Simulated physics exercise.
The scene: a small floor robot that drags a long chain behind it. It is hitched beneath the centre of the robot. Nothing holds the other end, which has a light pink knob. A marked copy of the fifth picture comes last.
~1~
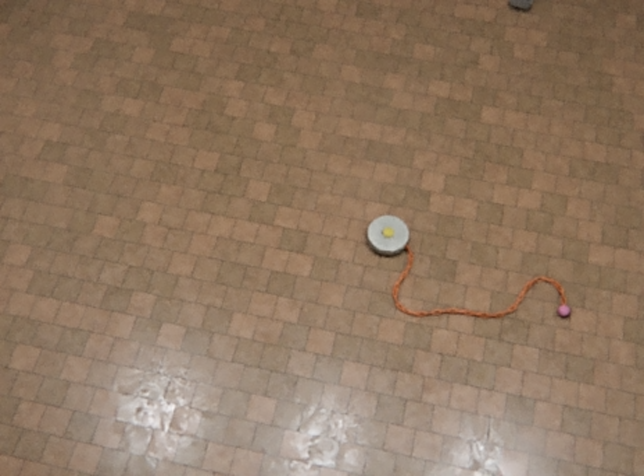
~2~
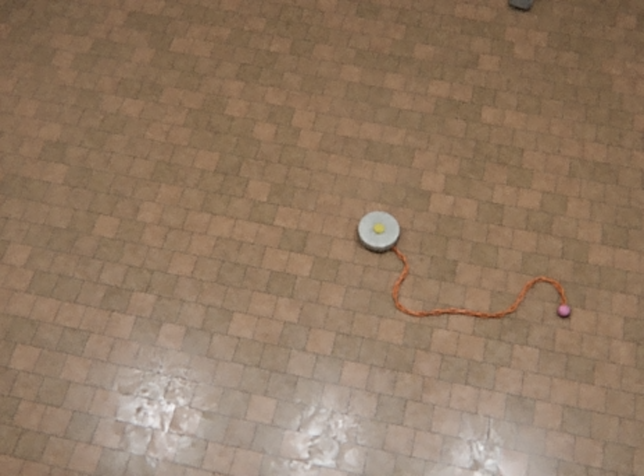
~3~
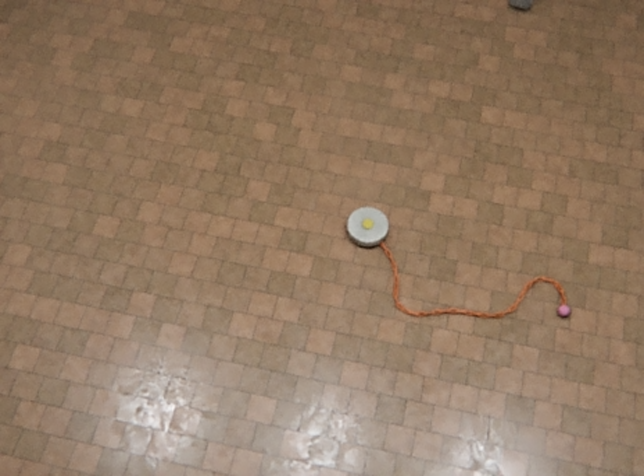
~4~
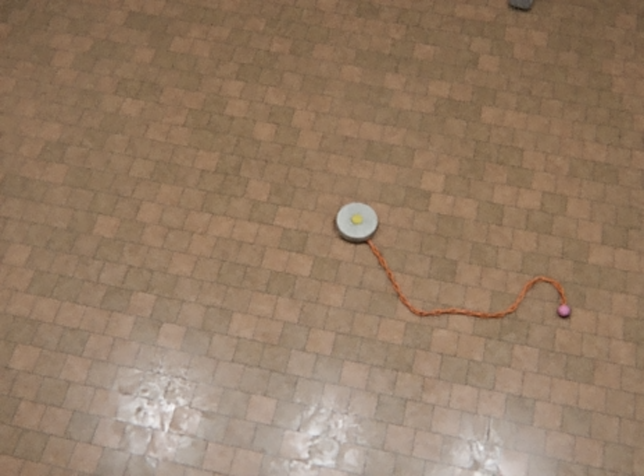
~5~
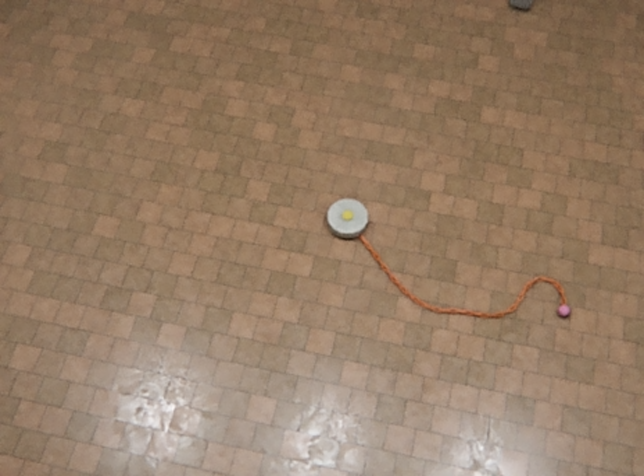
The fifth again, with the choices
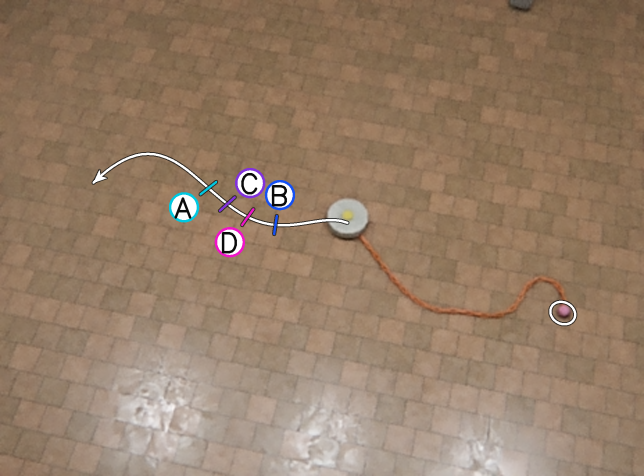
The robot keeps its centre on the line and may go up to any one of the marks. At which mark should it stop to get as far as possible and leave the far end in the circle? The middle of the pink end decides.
No farther than B.
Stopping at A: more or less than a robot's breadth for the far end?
More.
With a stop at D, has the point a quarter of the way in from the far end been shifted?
Yes.
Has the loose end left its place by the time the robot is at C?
By then, yes.
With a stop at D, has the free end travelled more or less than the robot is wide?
Less.
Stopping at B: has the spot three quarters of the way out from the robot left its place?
By then, yes.
On the marked copy, A at (208, 188); B at (276, 225); C at (227, 204); D at (248, 217); the ring at (563, 313); the route from (347, 223) via (212, 191) to (93, 183).
Following B. Soon after the start, robot (323, 217), middle of the chain (451, 300), free end (564, 311).
Later, robot (297, 221), middle of the chain (437, 282), free end (564, 311).
In the end, robot (275, 221), middle of the chain (420, 269), free end (564, 310); the free end is still in its ring.
As for the rest, A drags the free end to (486, 282); C drags the free end to (514, 289); D drags the free end to (540, 296).
